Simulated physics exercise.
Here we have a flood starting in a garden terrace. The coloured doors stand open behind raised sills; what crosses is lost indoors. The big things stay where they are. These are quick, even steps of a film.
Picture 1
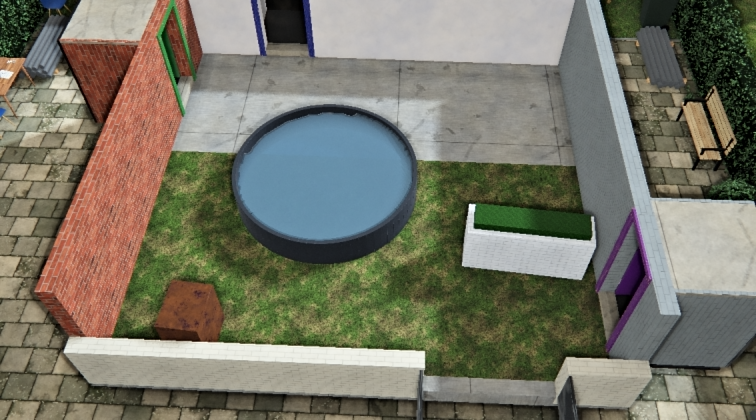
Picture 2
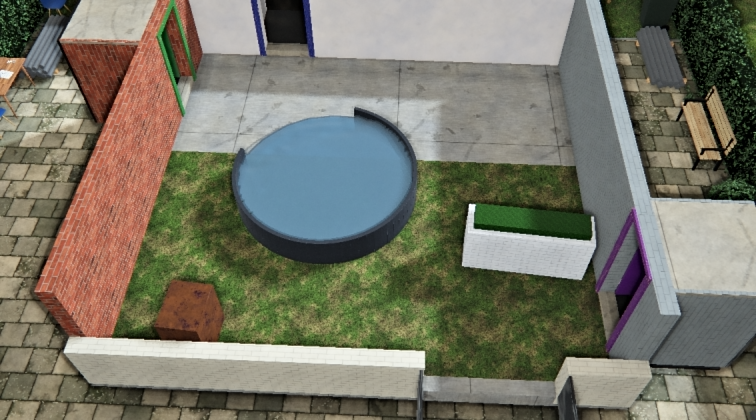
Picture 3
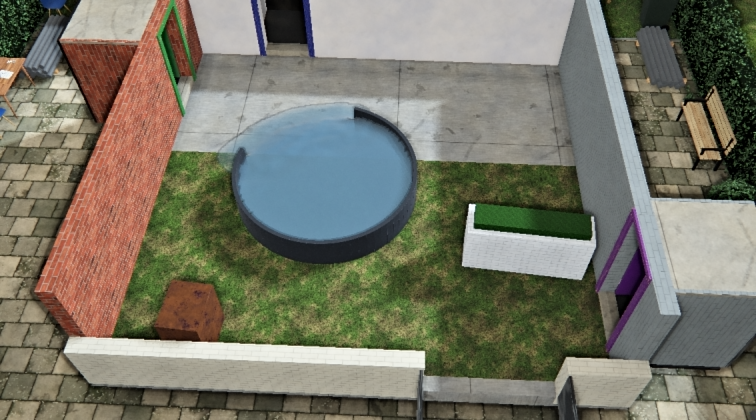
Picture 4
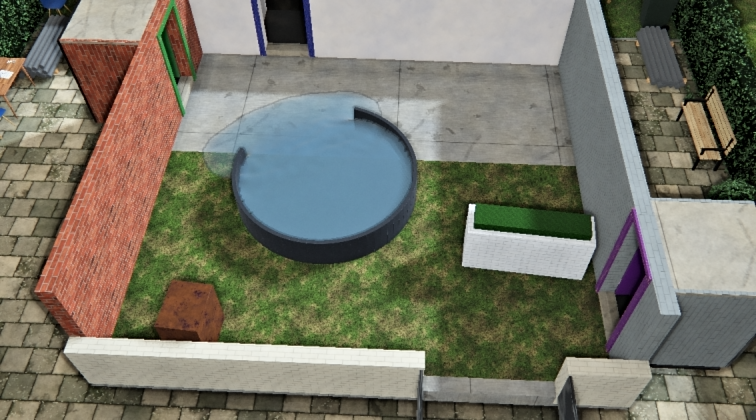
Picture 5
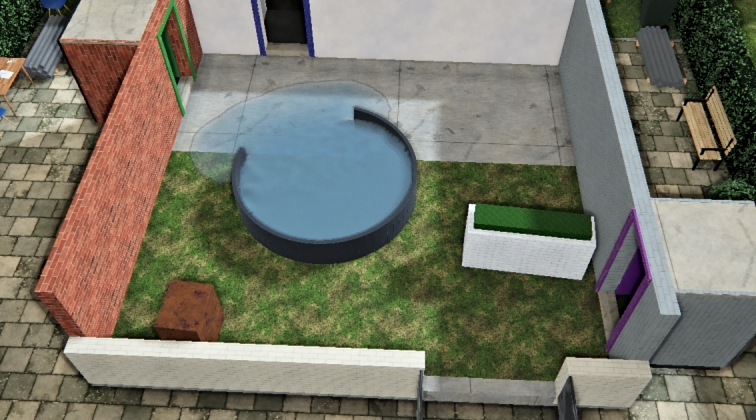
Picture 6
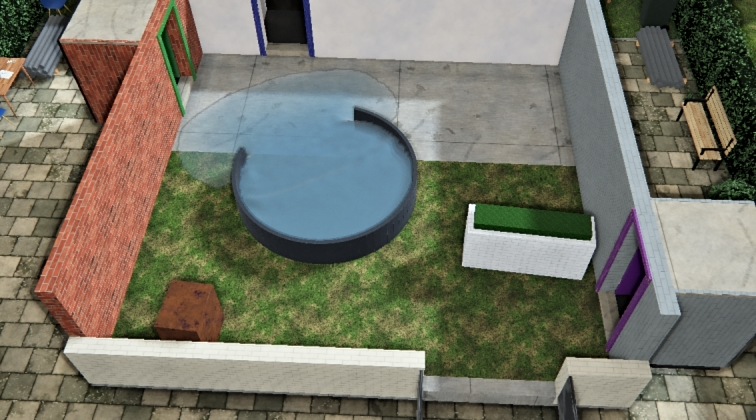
A walled garden terrace of grass and grey paving is seen from high above by a still camera. A round, dark-rimmed pool of blue water sits near the middle, with a red brick wall and green doorway left, a white planter right, and a purple doorway beyond it. The pool's far rim opens in a wide gap, and water pours through, spreading backward and leftward across the paving in a thin sheet.
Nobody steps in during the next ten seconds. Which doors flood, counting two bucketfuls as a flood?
In the end: The blue door lets in a lot; the purple door admits no more than that; the green door lets in a lot.
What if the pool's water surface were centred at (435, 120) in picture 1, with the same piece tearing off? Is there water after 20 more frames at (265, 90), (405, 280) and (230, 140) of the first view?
In that order: Wet, dry, flooded.
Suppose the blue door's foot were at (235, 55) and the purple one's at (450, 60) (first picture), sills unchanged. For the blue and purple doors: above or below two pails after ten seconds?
Blue is over, purple keeps below it.
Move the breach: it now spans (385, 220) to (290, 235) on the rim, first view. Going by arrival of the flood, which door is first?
First comes the one in purple.
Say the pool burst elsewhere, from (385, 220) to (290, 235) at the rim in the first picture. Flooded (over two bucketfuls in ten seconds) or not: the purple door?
One by one: The purple one lets more in.
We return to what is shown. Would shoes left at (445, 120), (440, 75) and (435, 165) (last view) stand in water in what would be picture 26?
In turn: Wet, wet, no water.
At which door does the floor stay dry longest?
The door marked purple.
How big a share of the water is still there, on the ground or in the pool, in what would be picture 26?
I make it 94 per cent.
A moment on, water covers 25 % of the floor; the blue door wet at the sill, nothing in, the purple door not reached, the green door wet at the sill, nothing in.
Next, water covers 25 % of the floor; the blue door over two buckets in, the purple door not reached, the green door under two buckets in.
Then, water covers 40 % of the floor; the blue door far over two buckets in, the purple door not reached, the green door over two buckets in.
Later, water covers 60 % of the floor; the blue door far over two buckets in, the purple door not reached, the green door far over two buckets in.
In the end, water covers 85 % of the floor; the blue door far over two buckets in, the purple door wet at the sill, nothing in, the green door far over two buckets in.
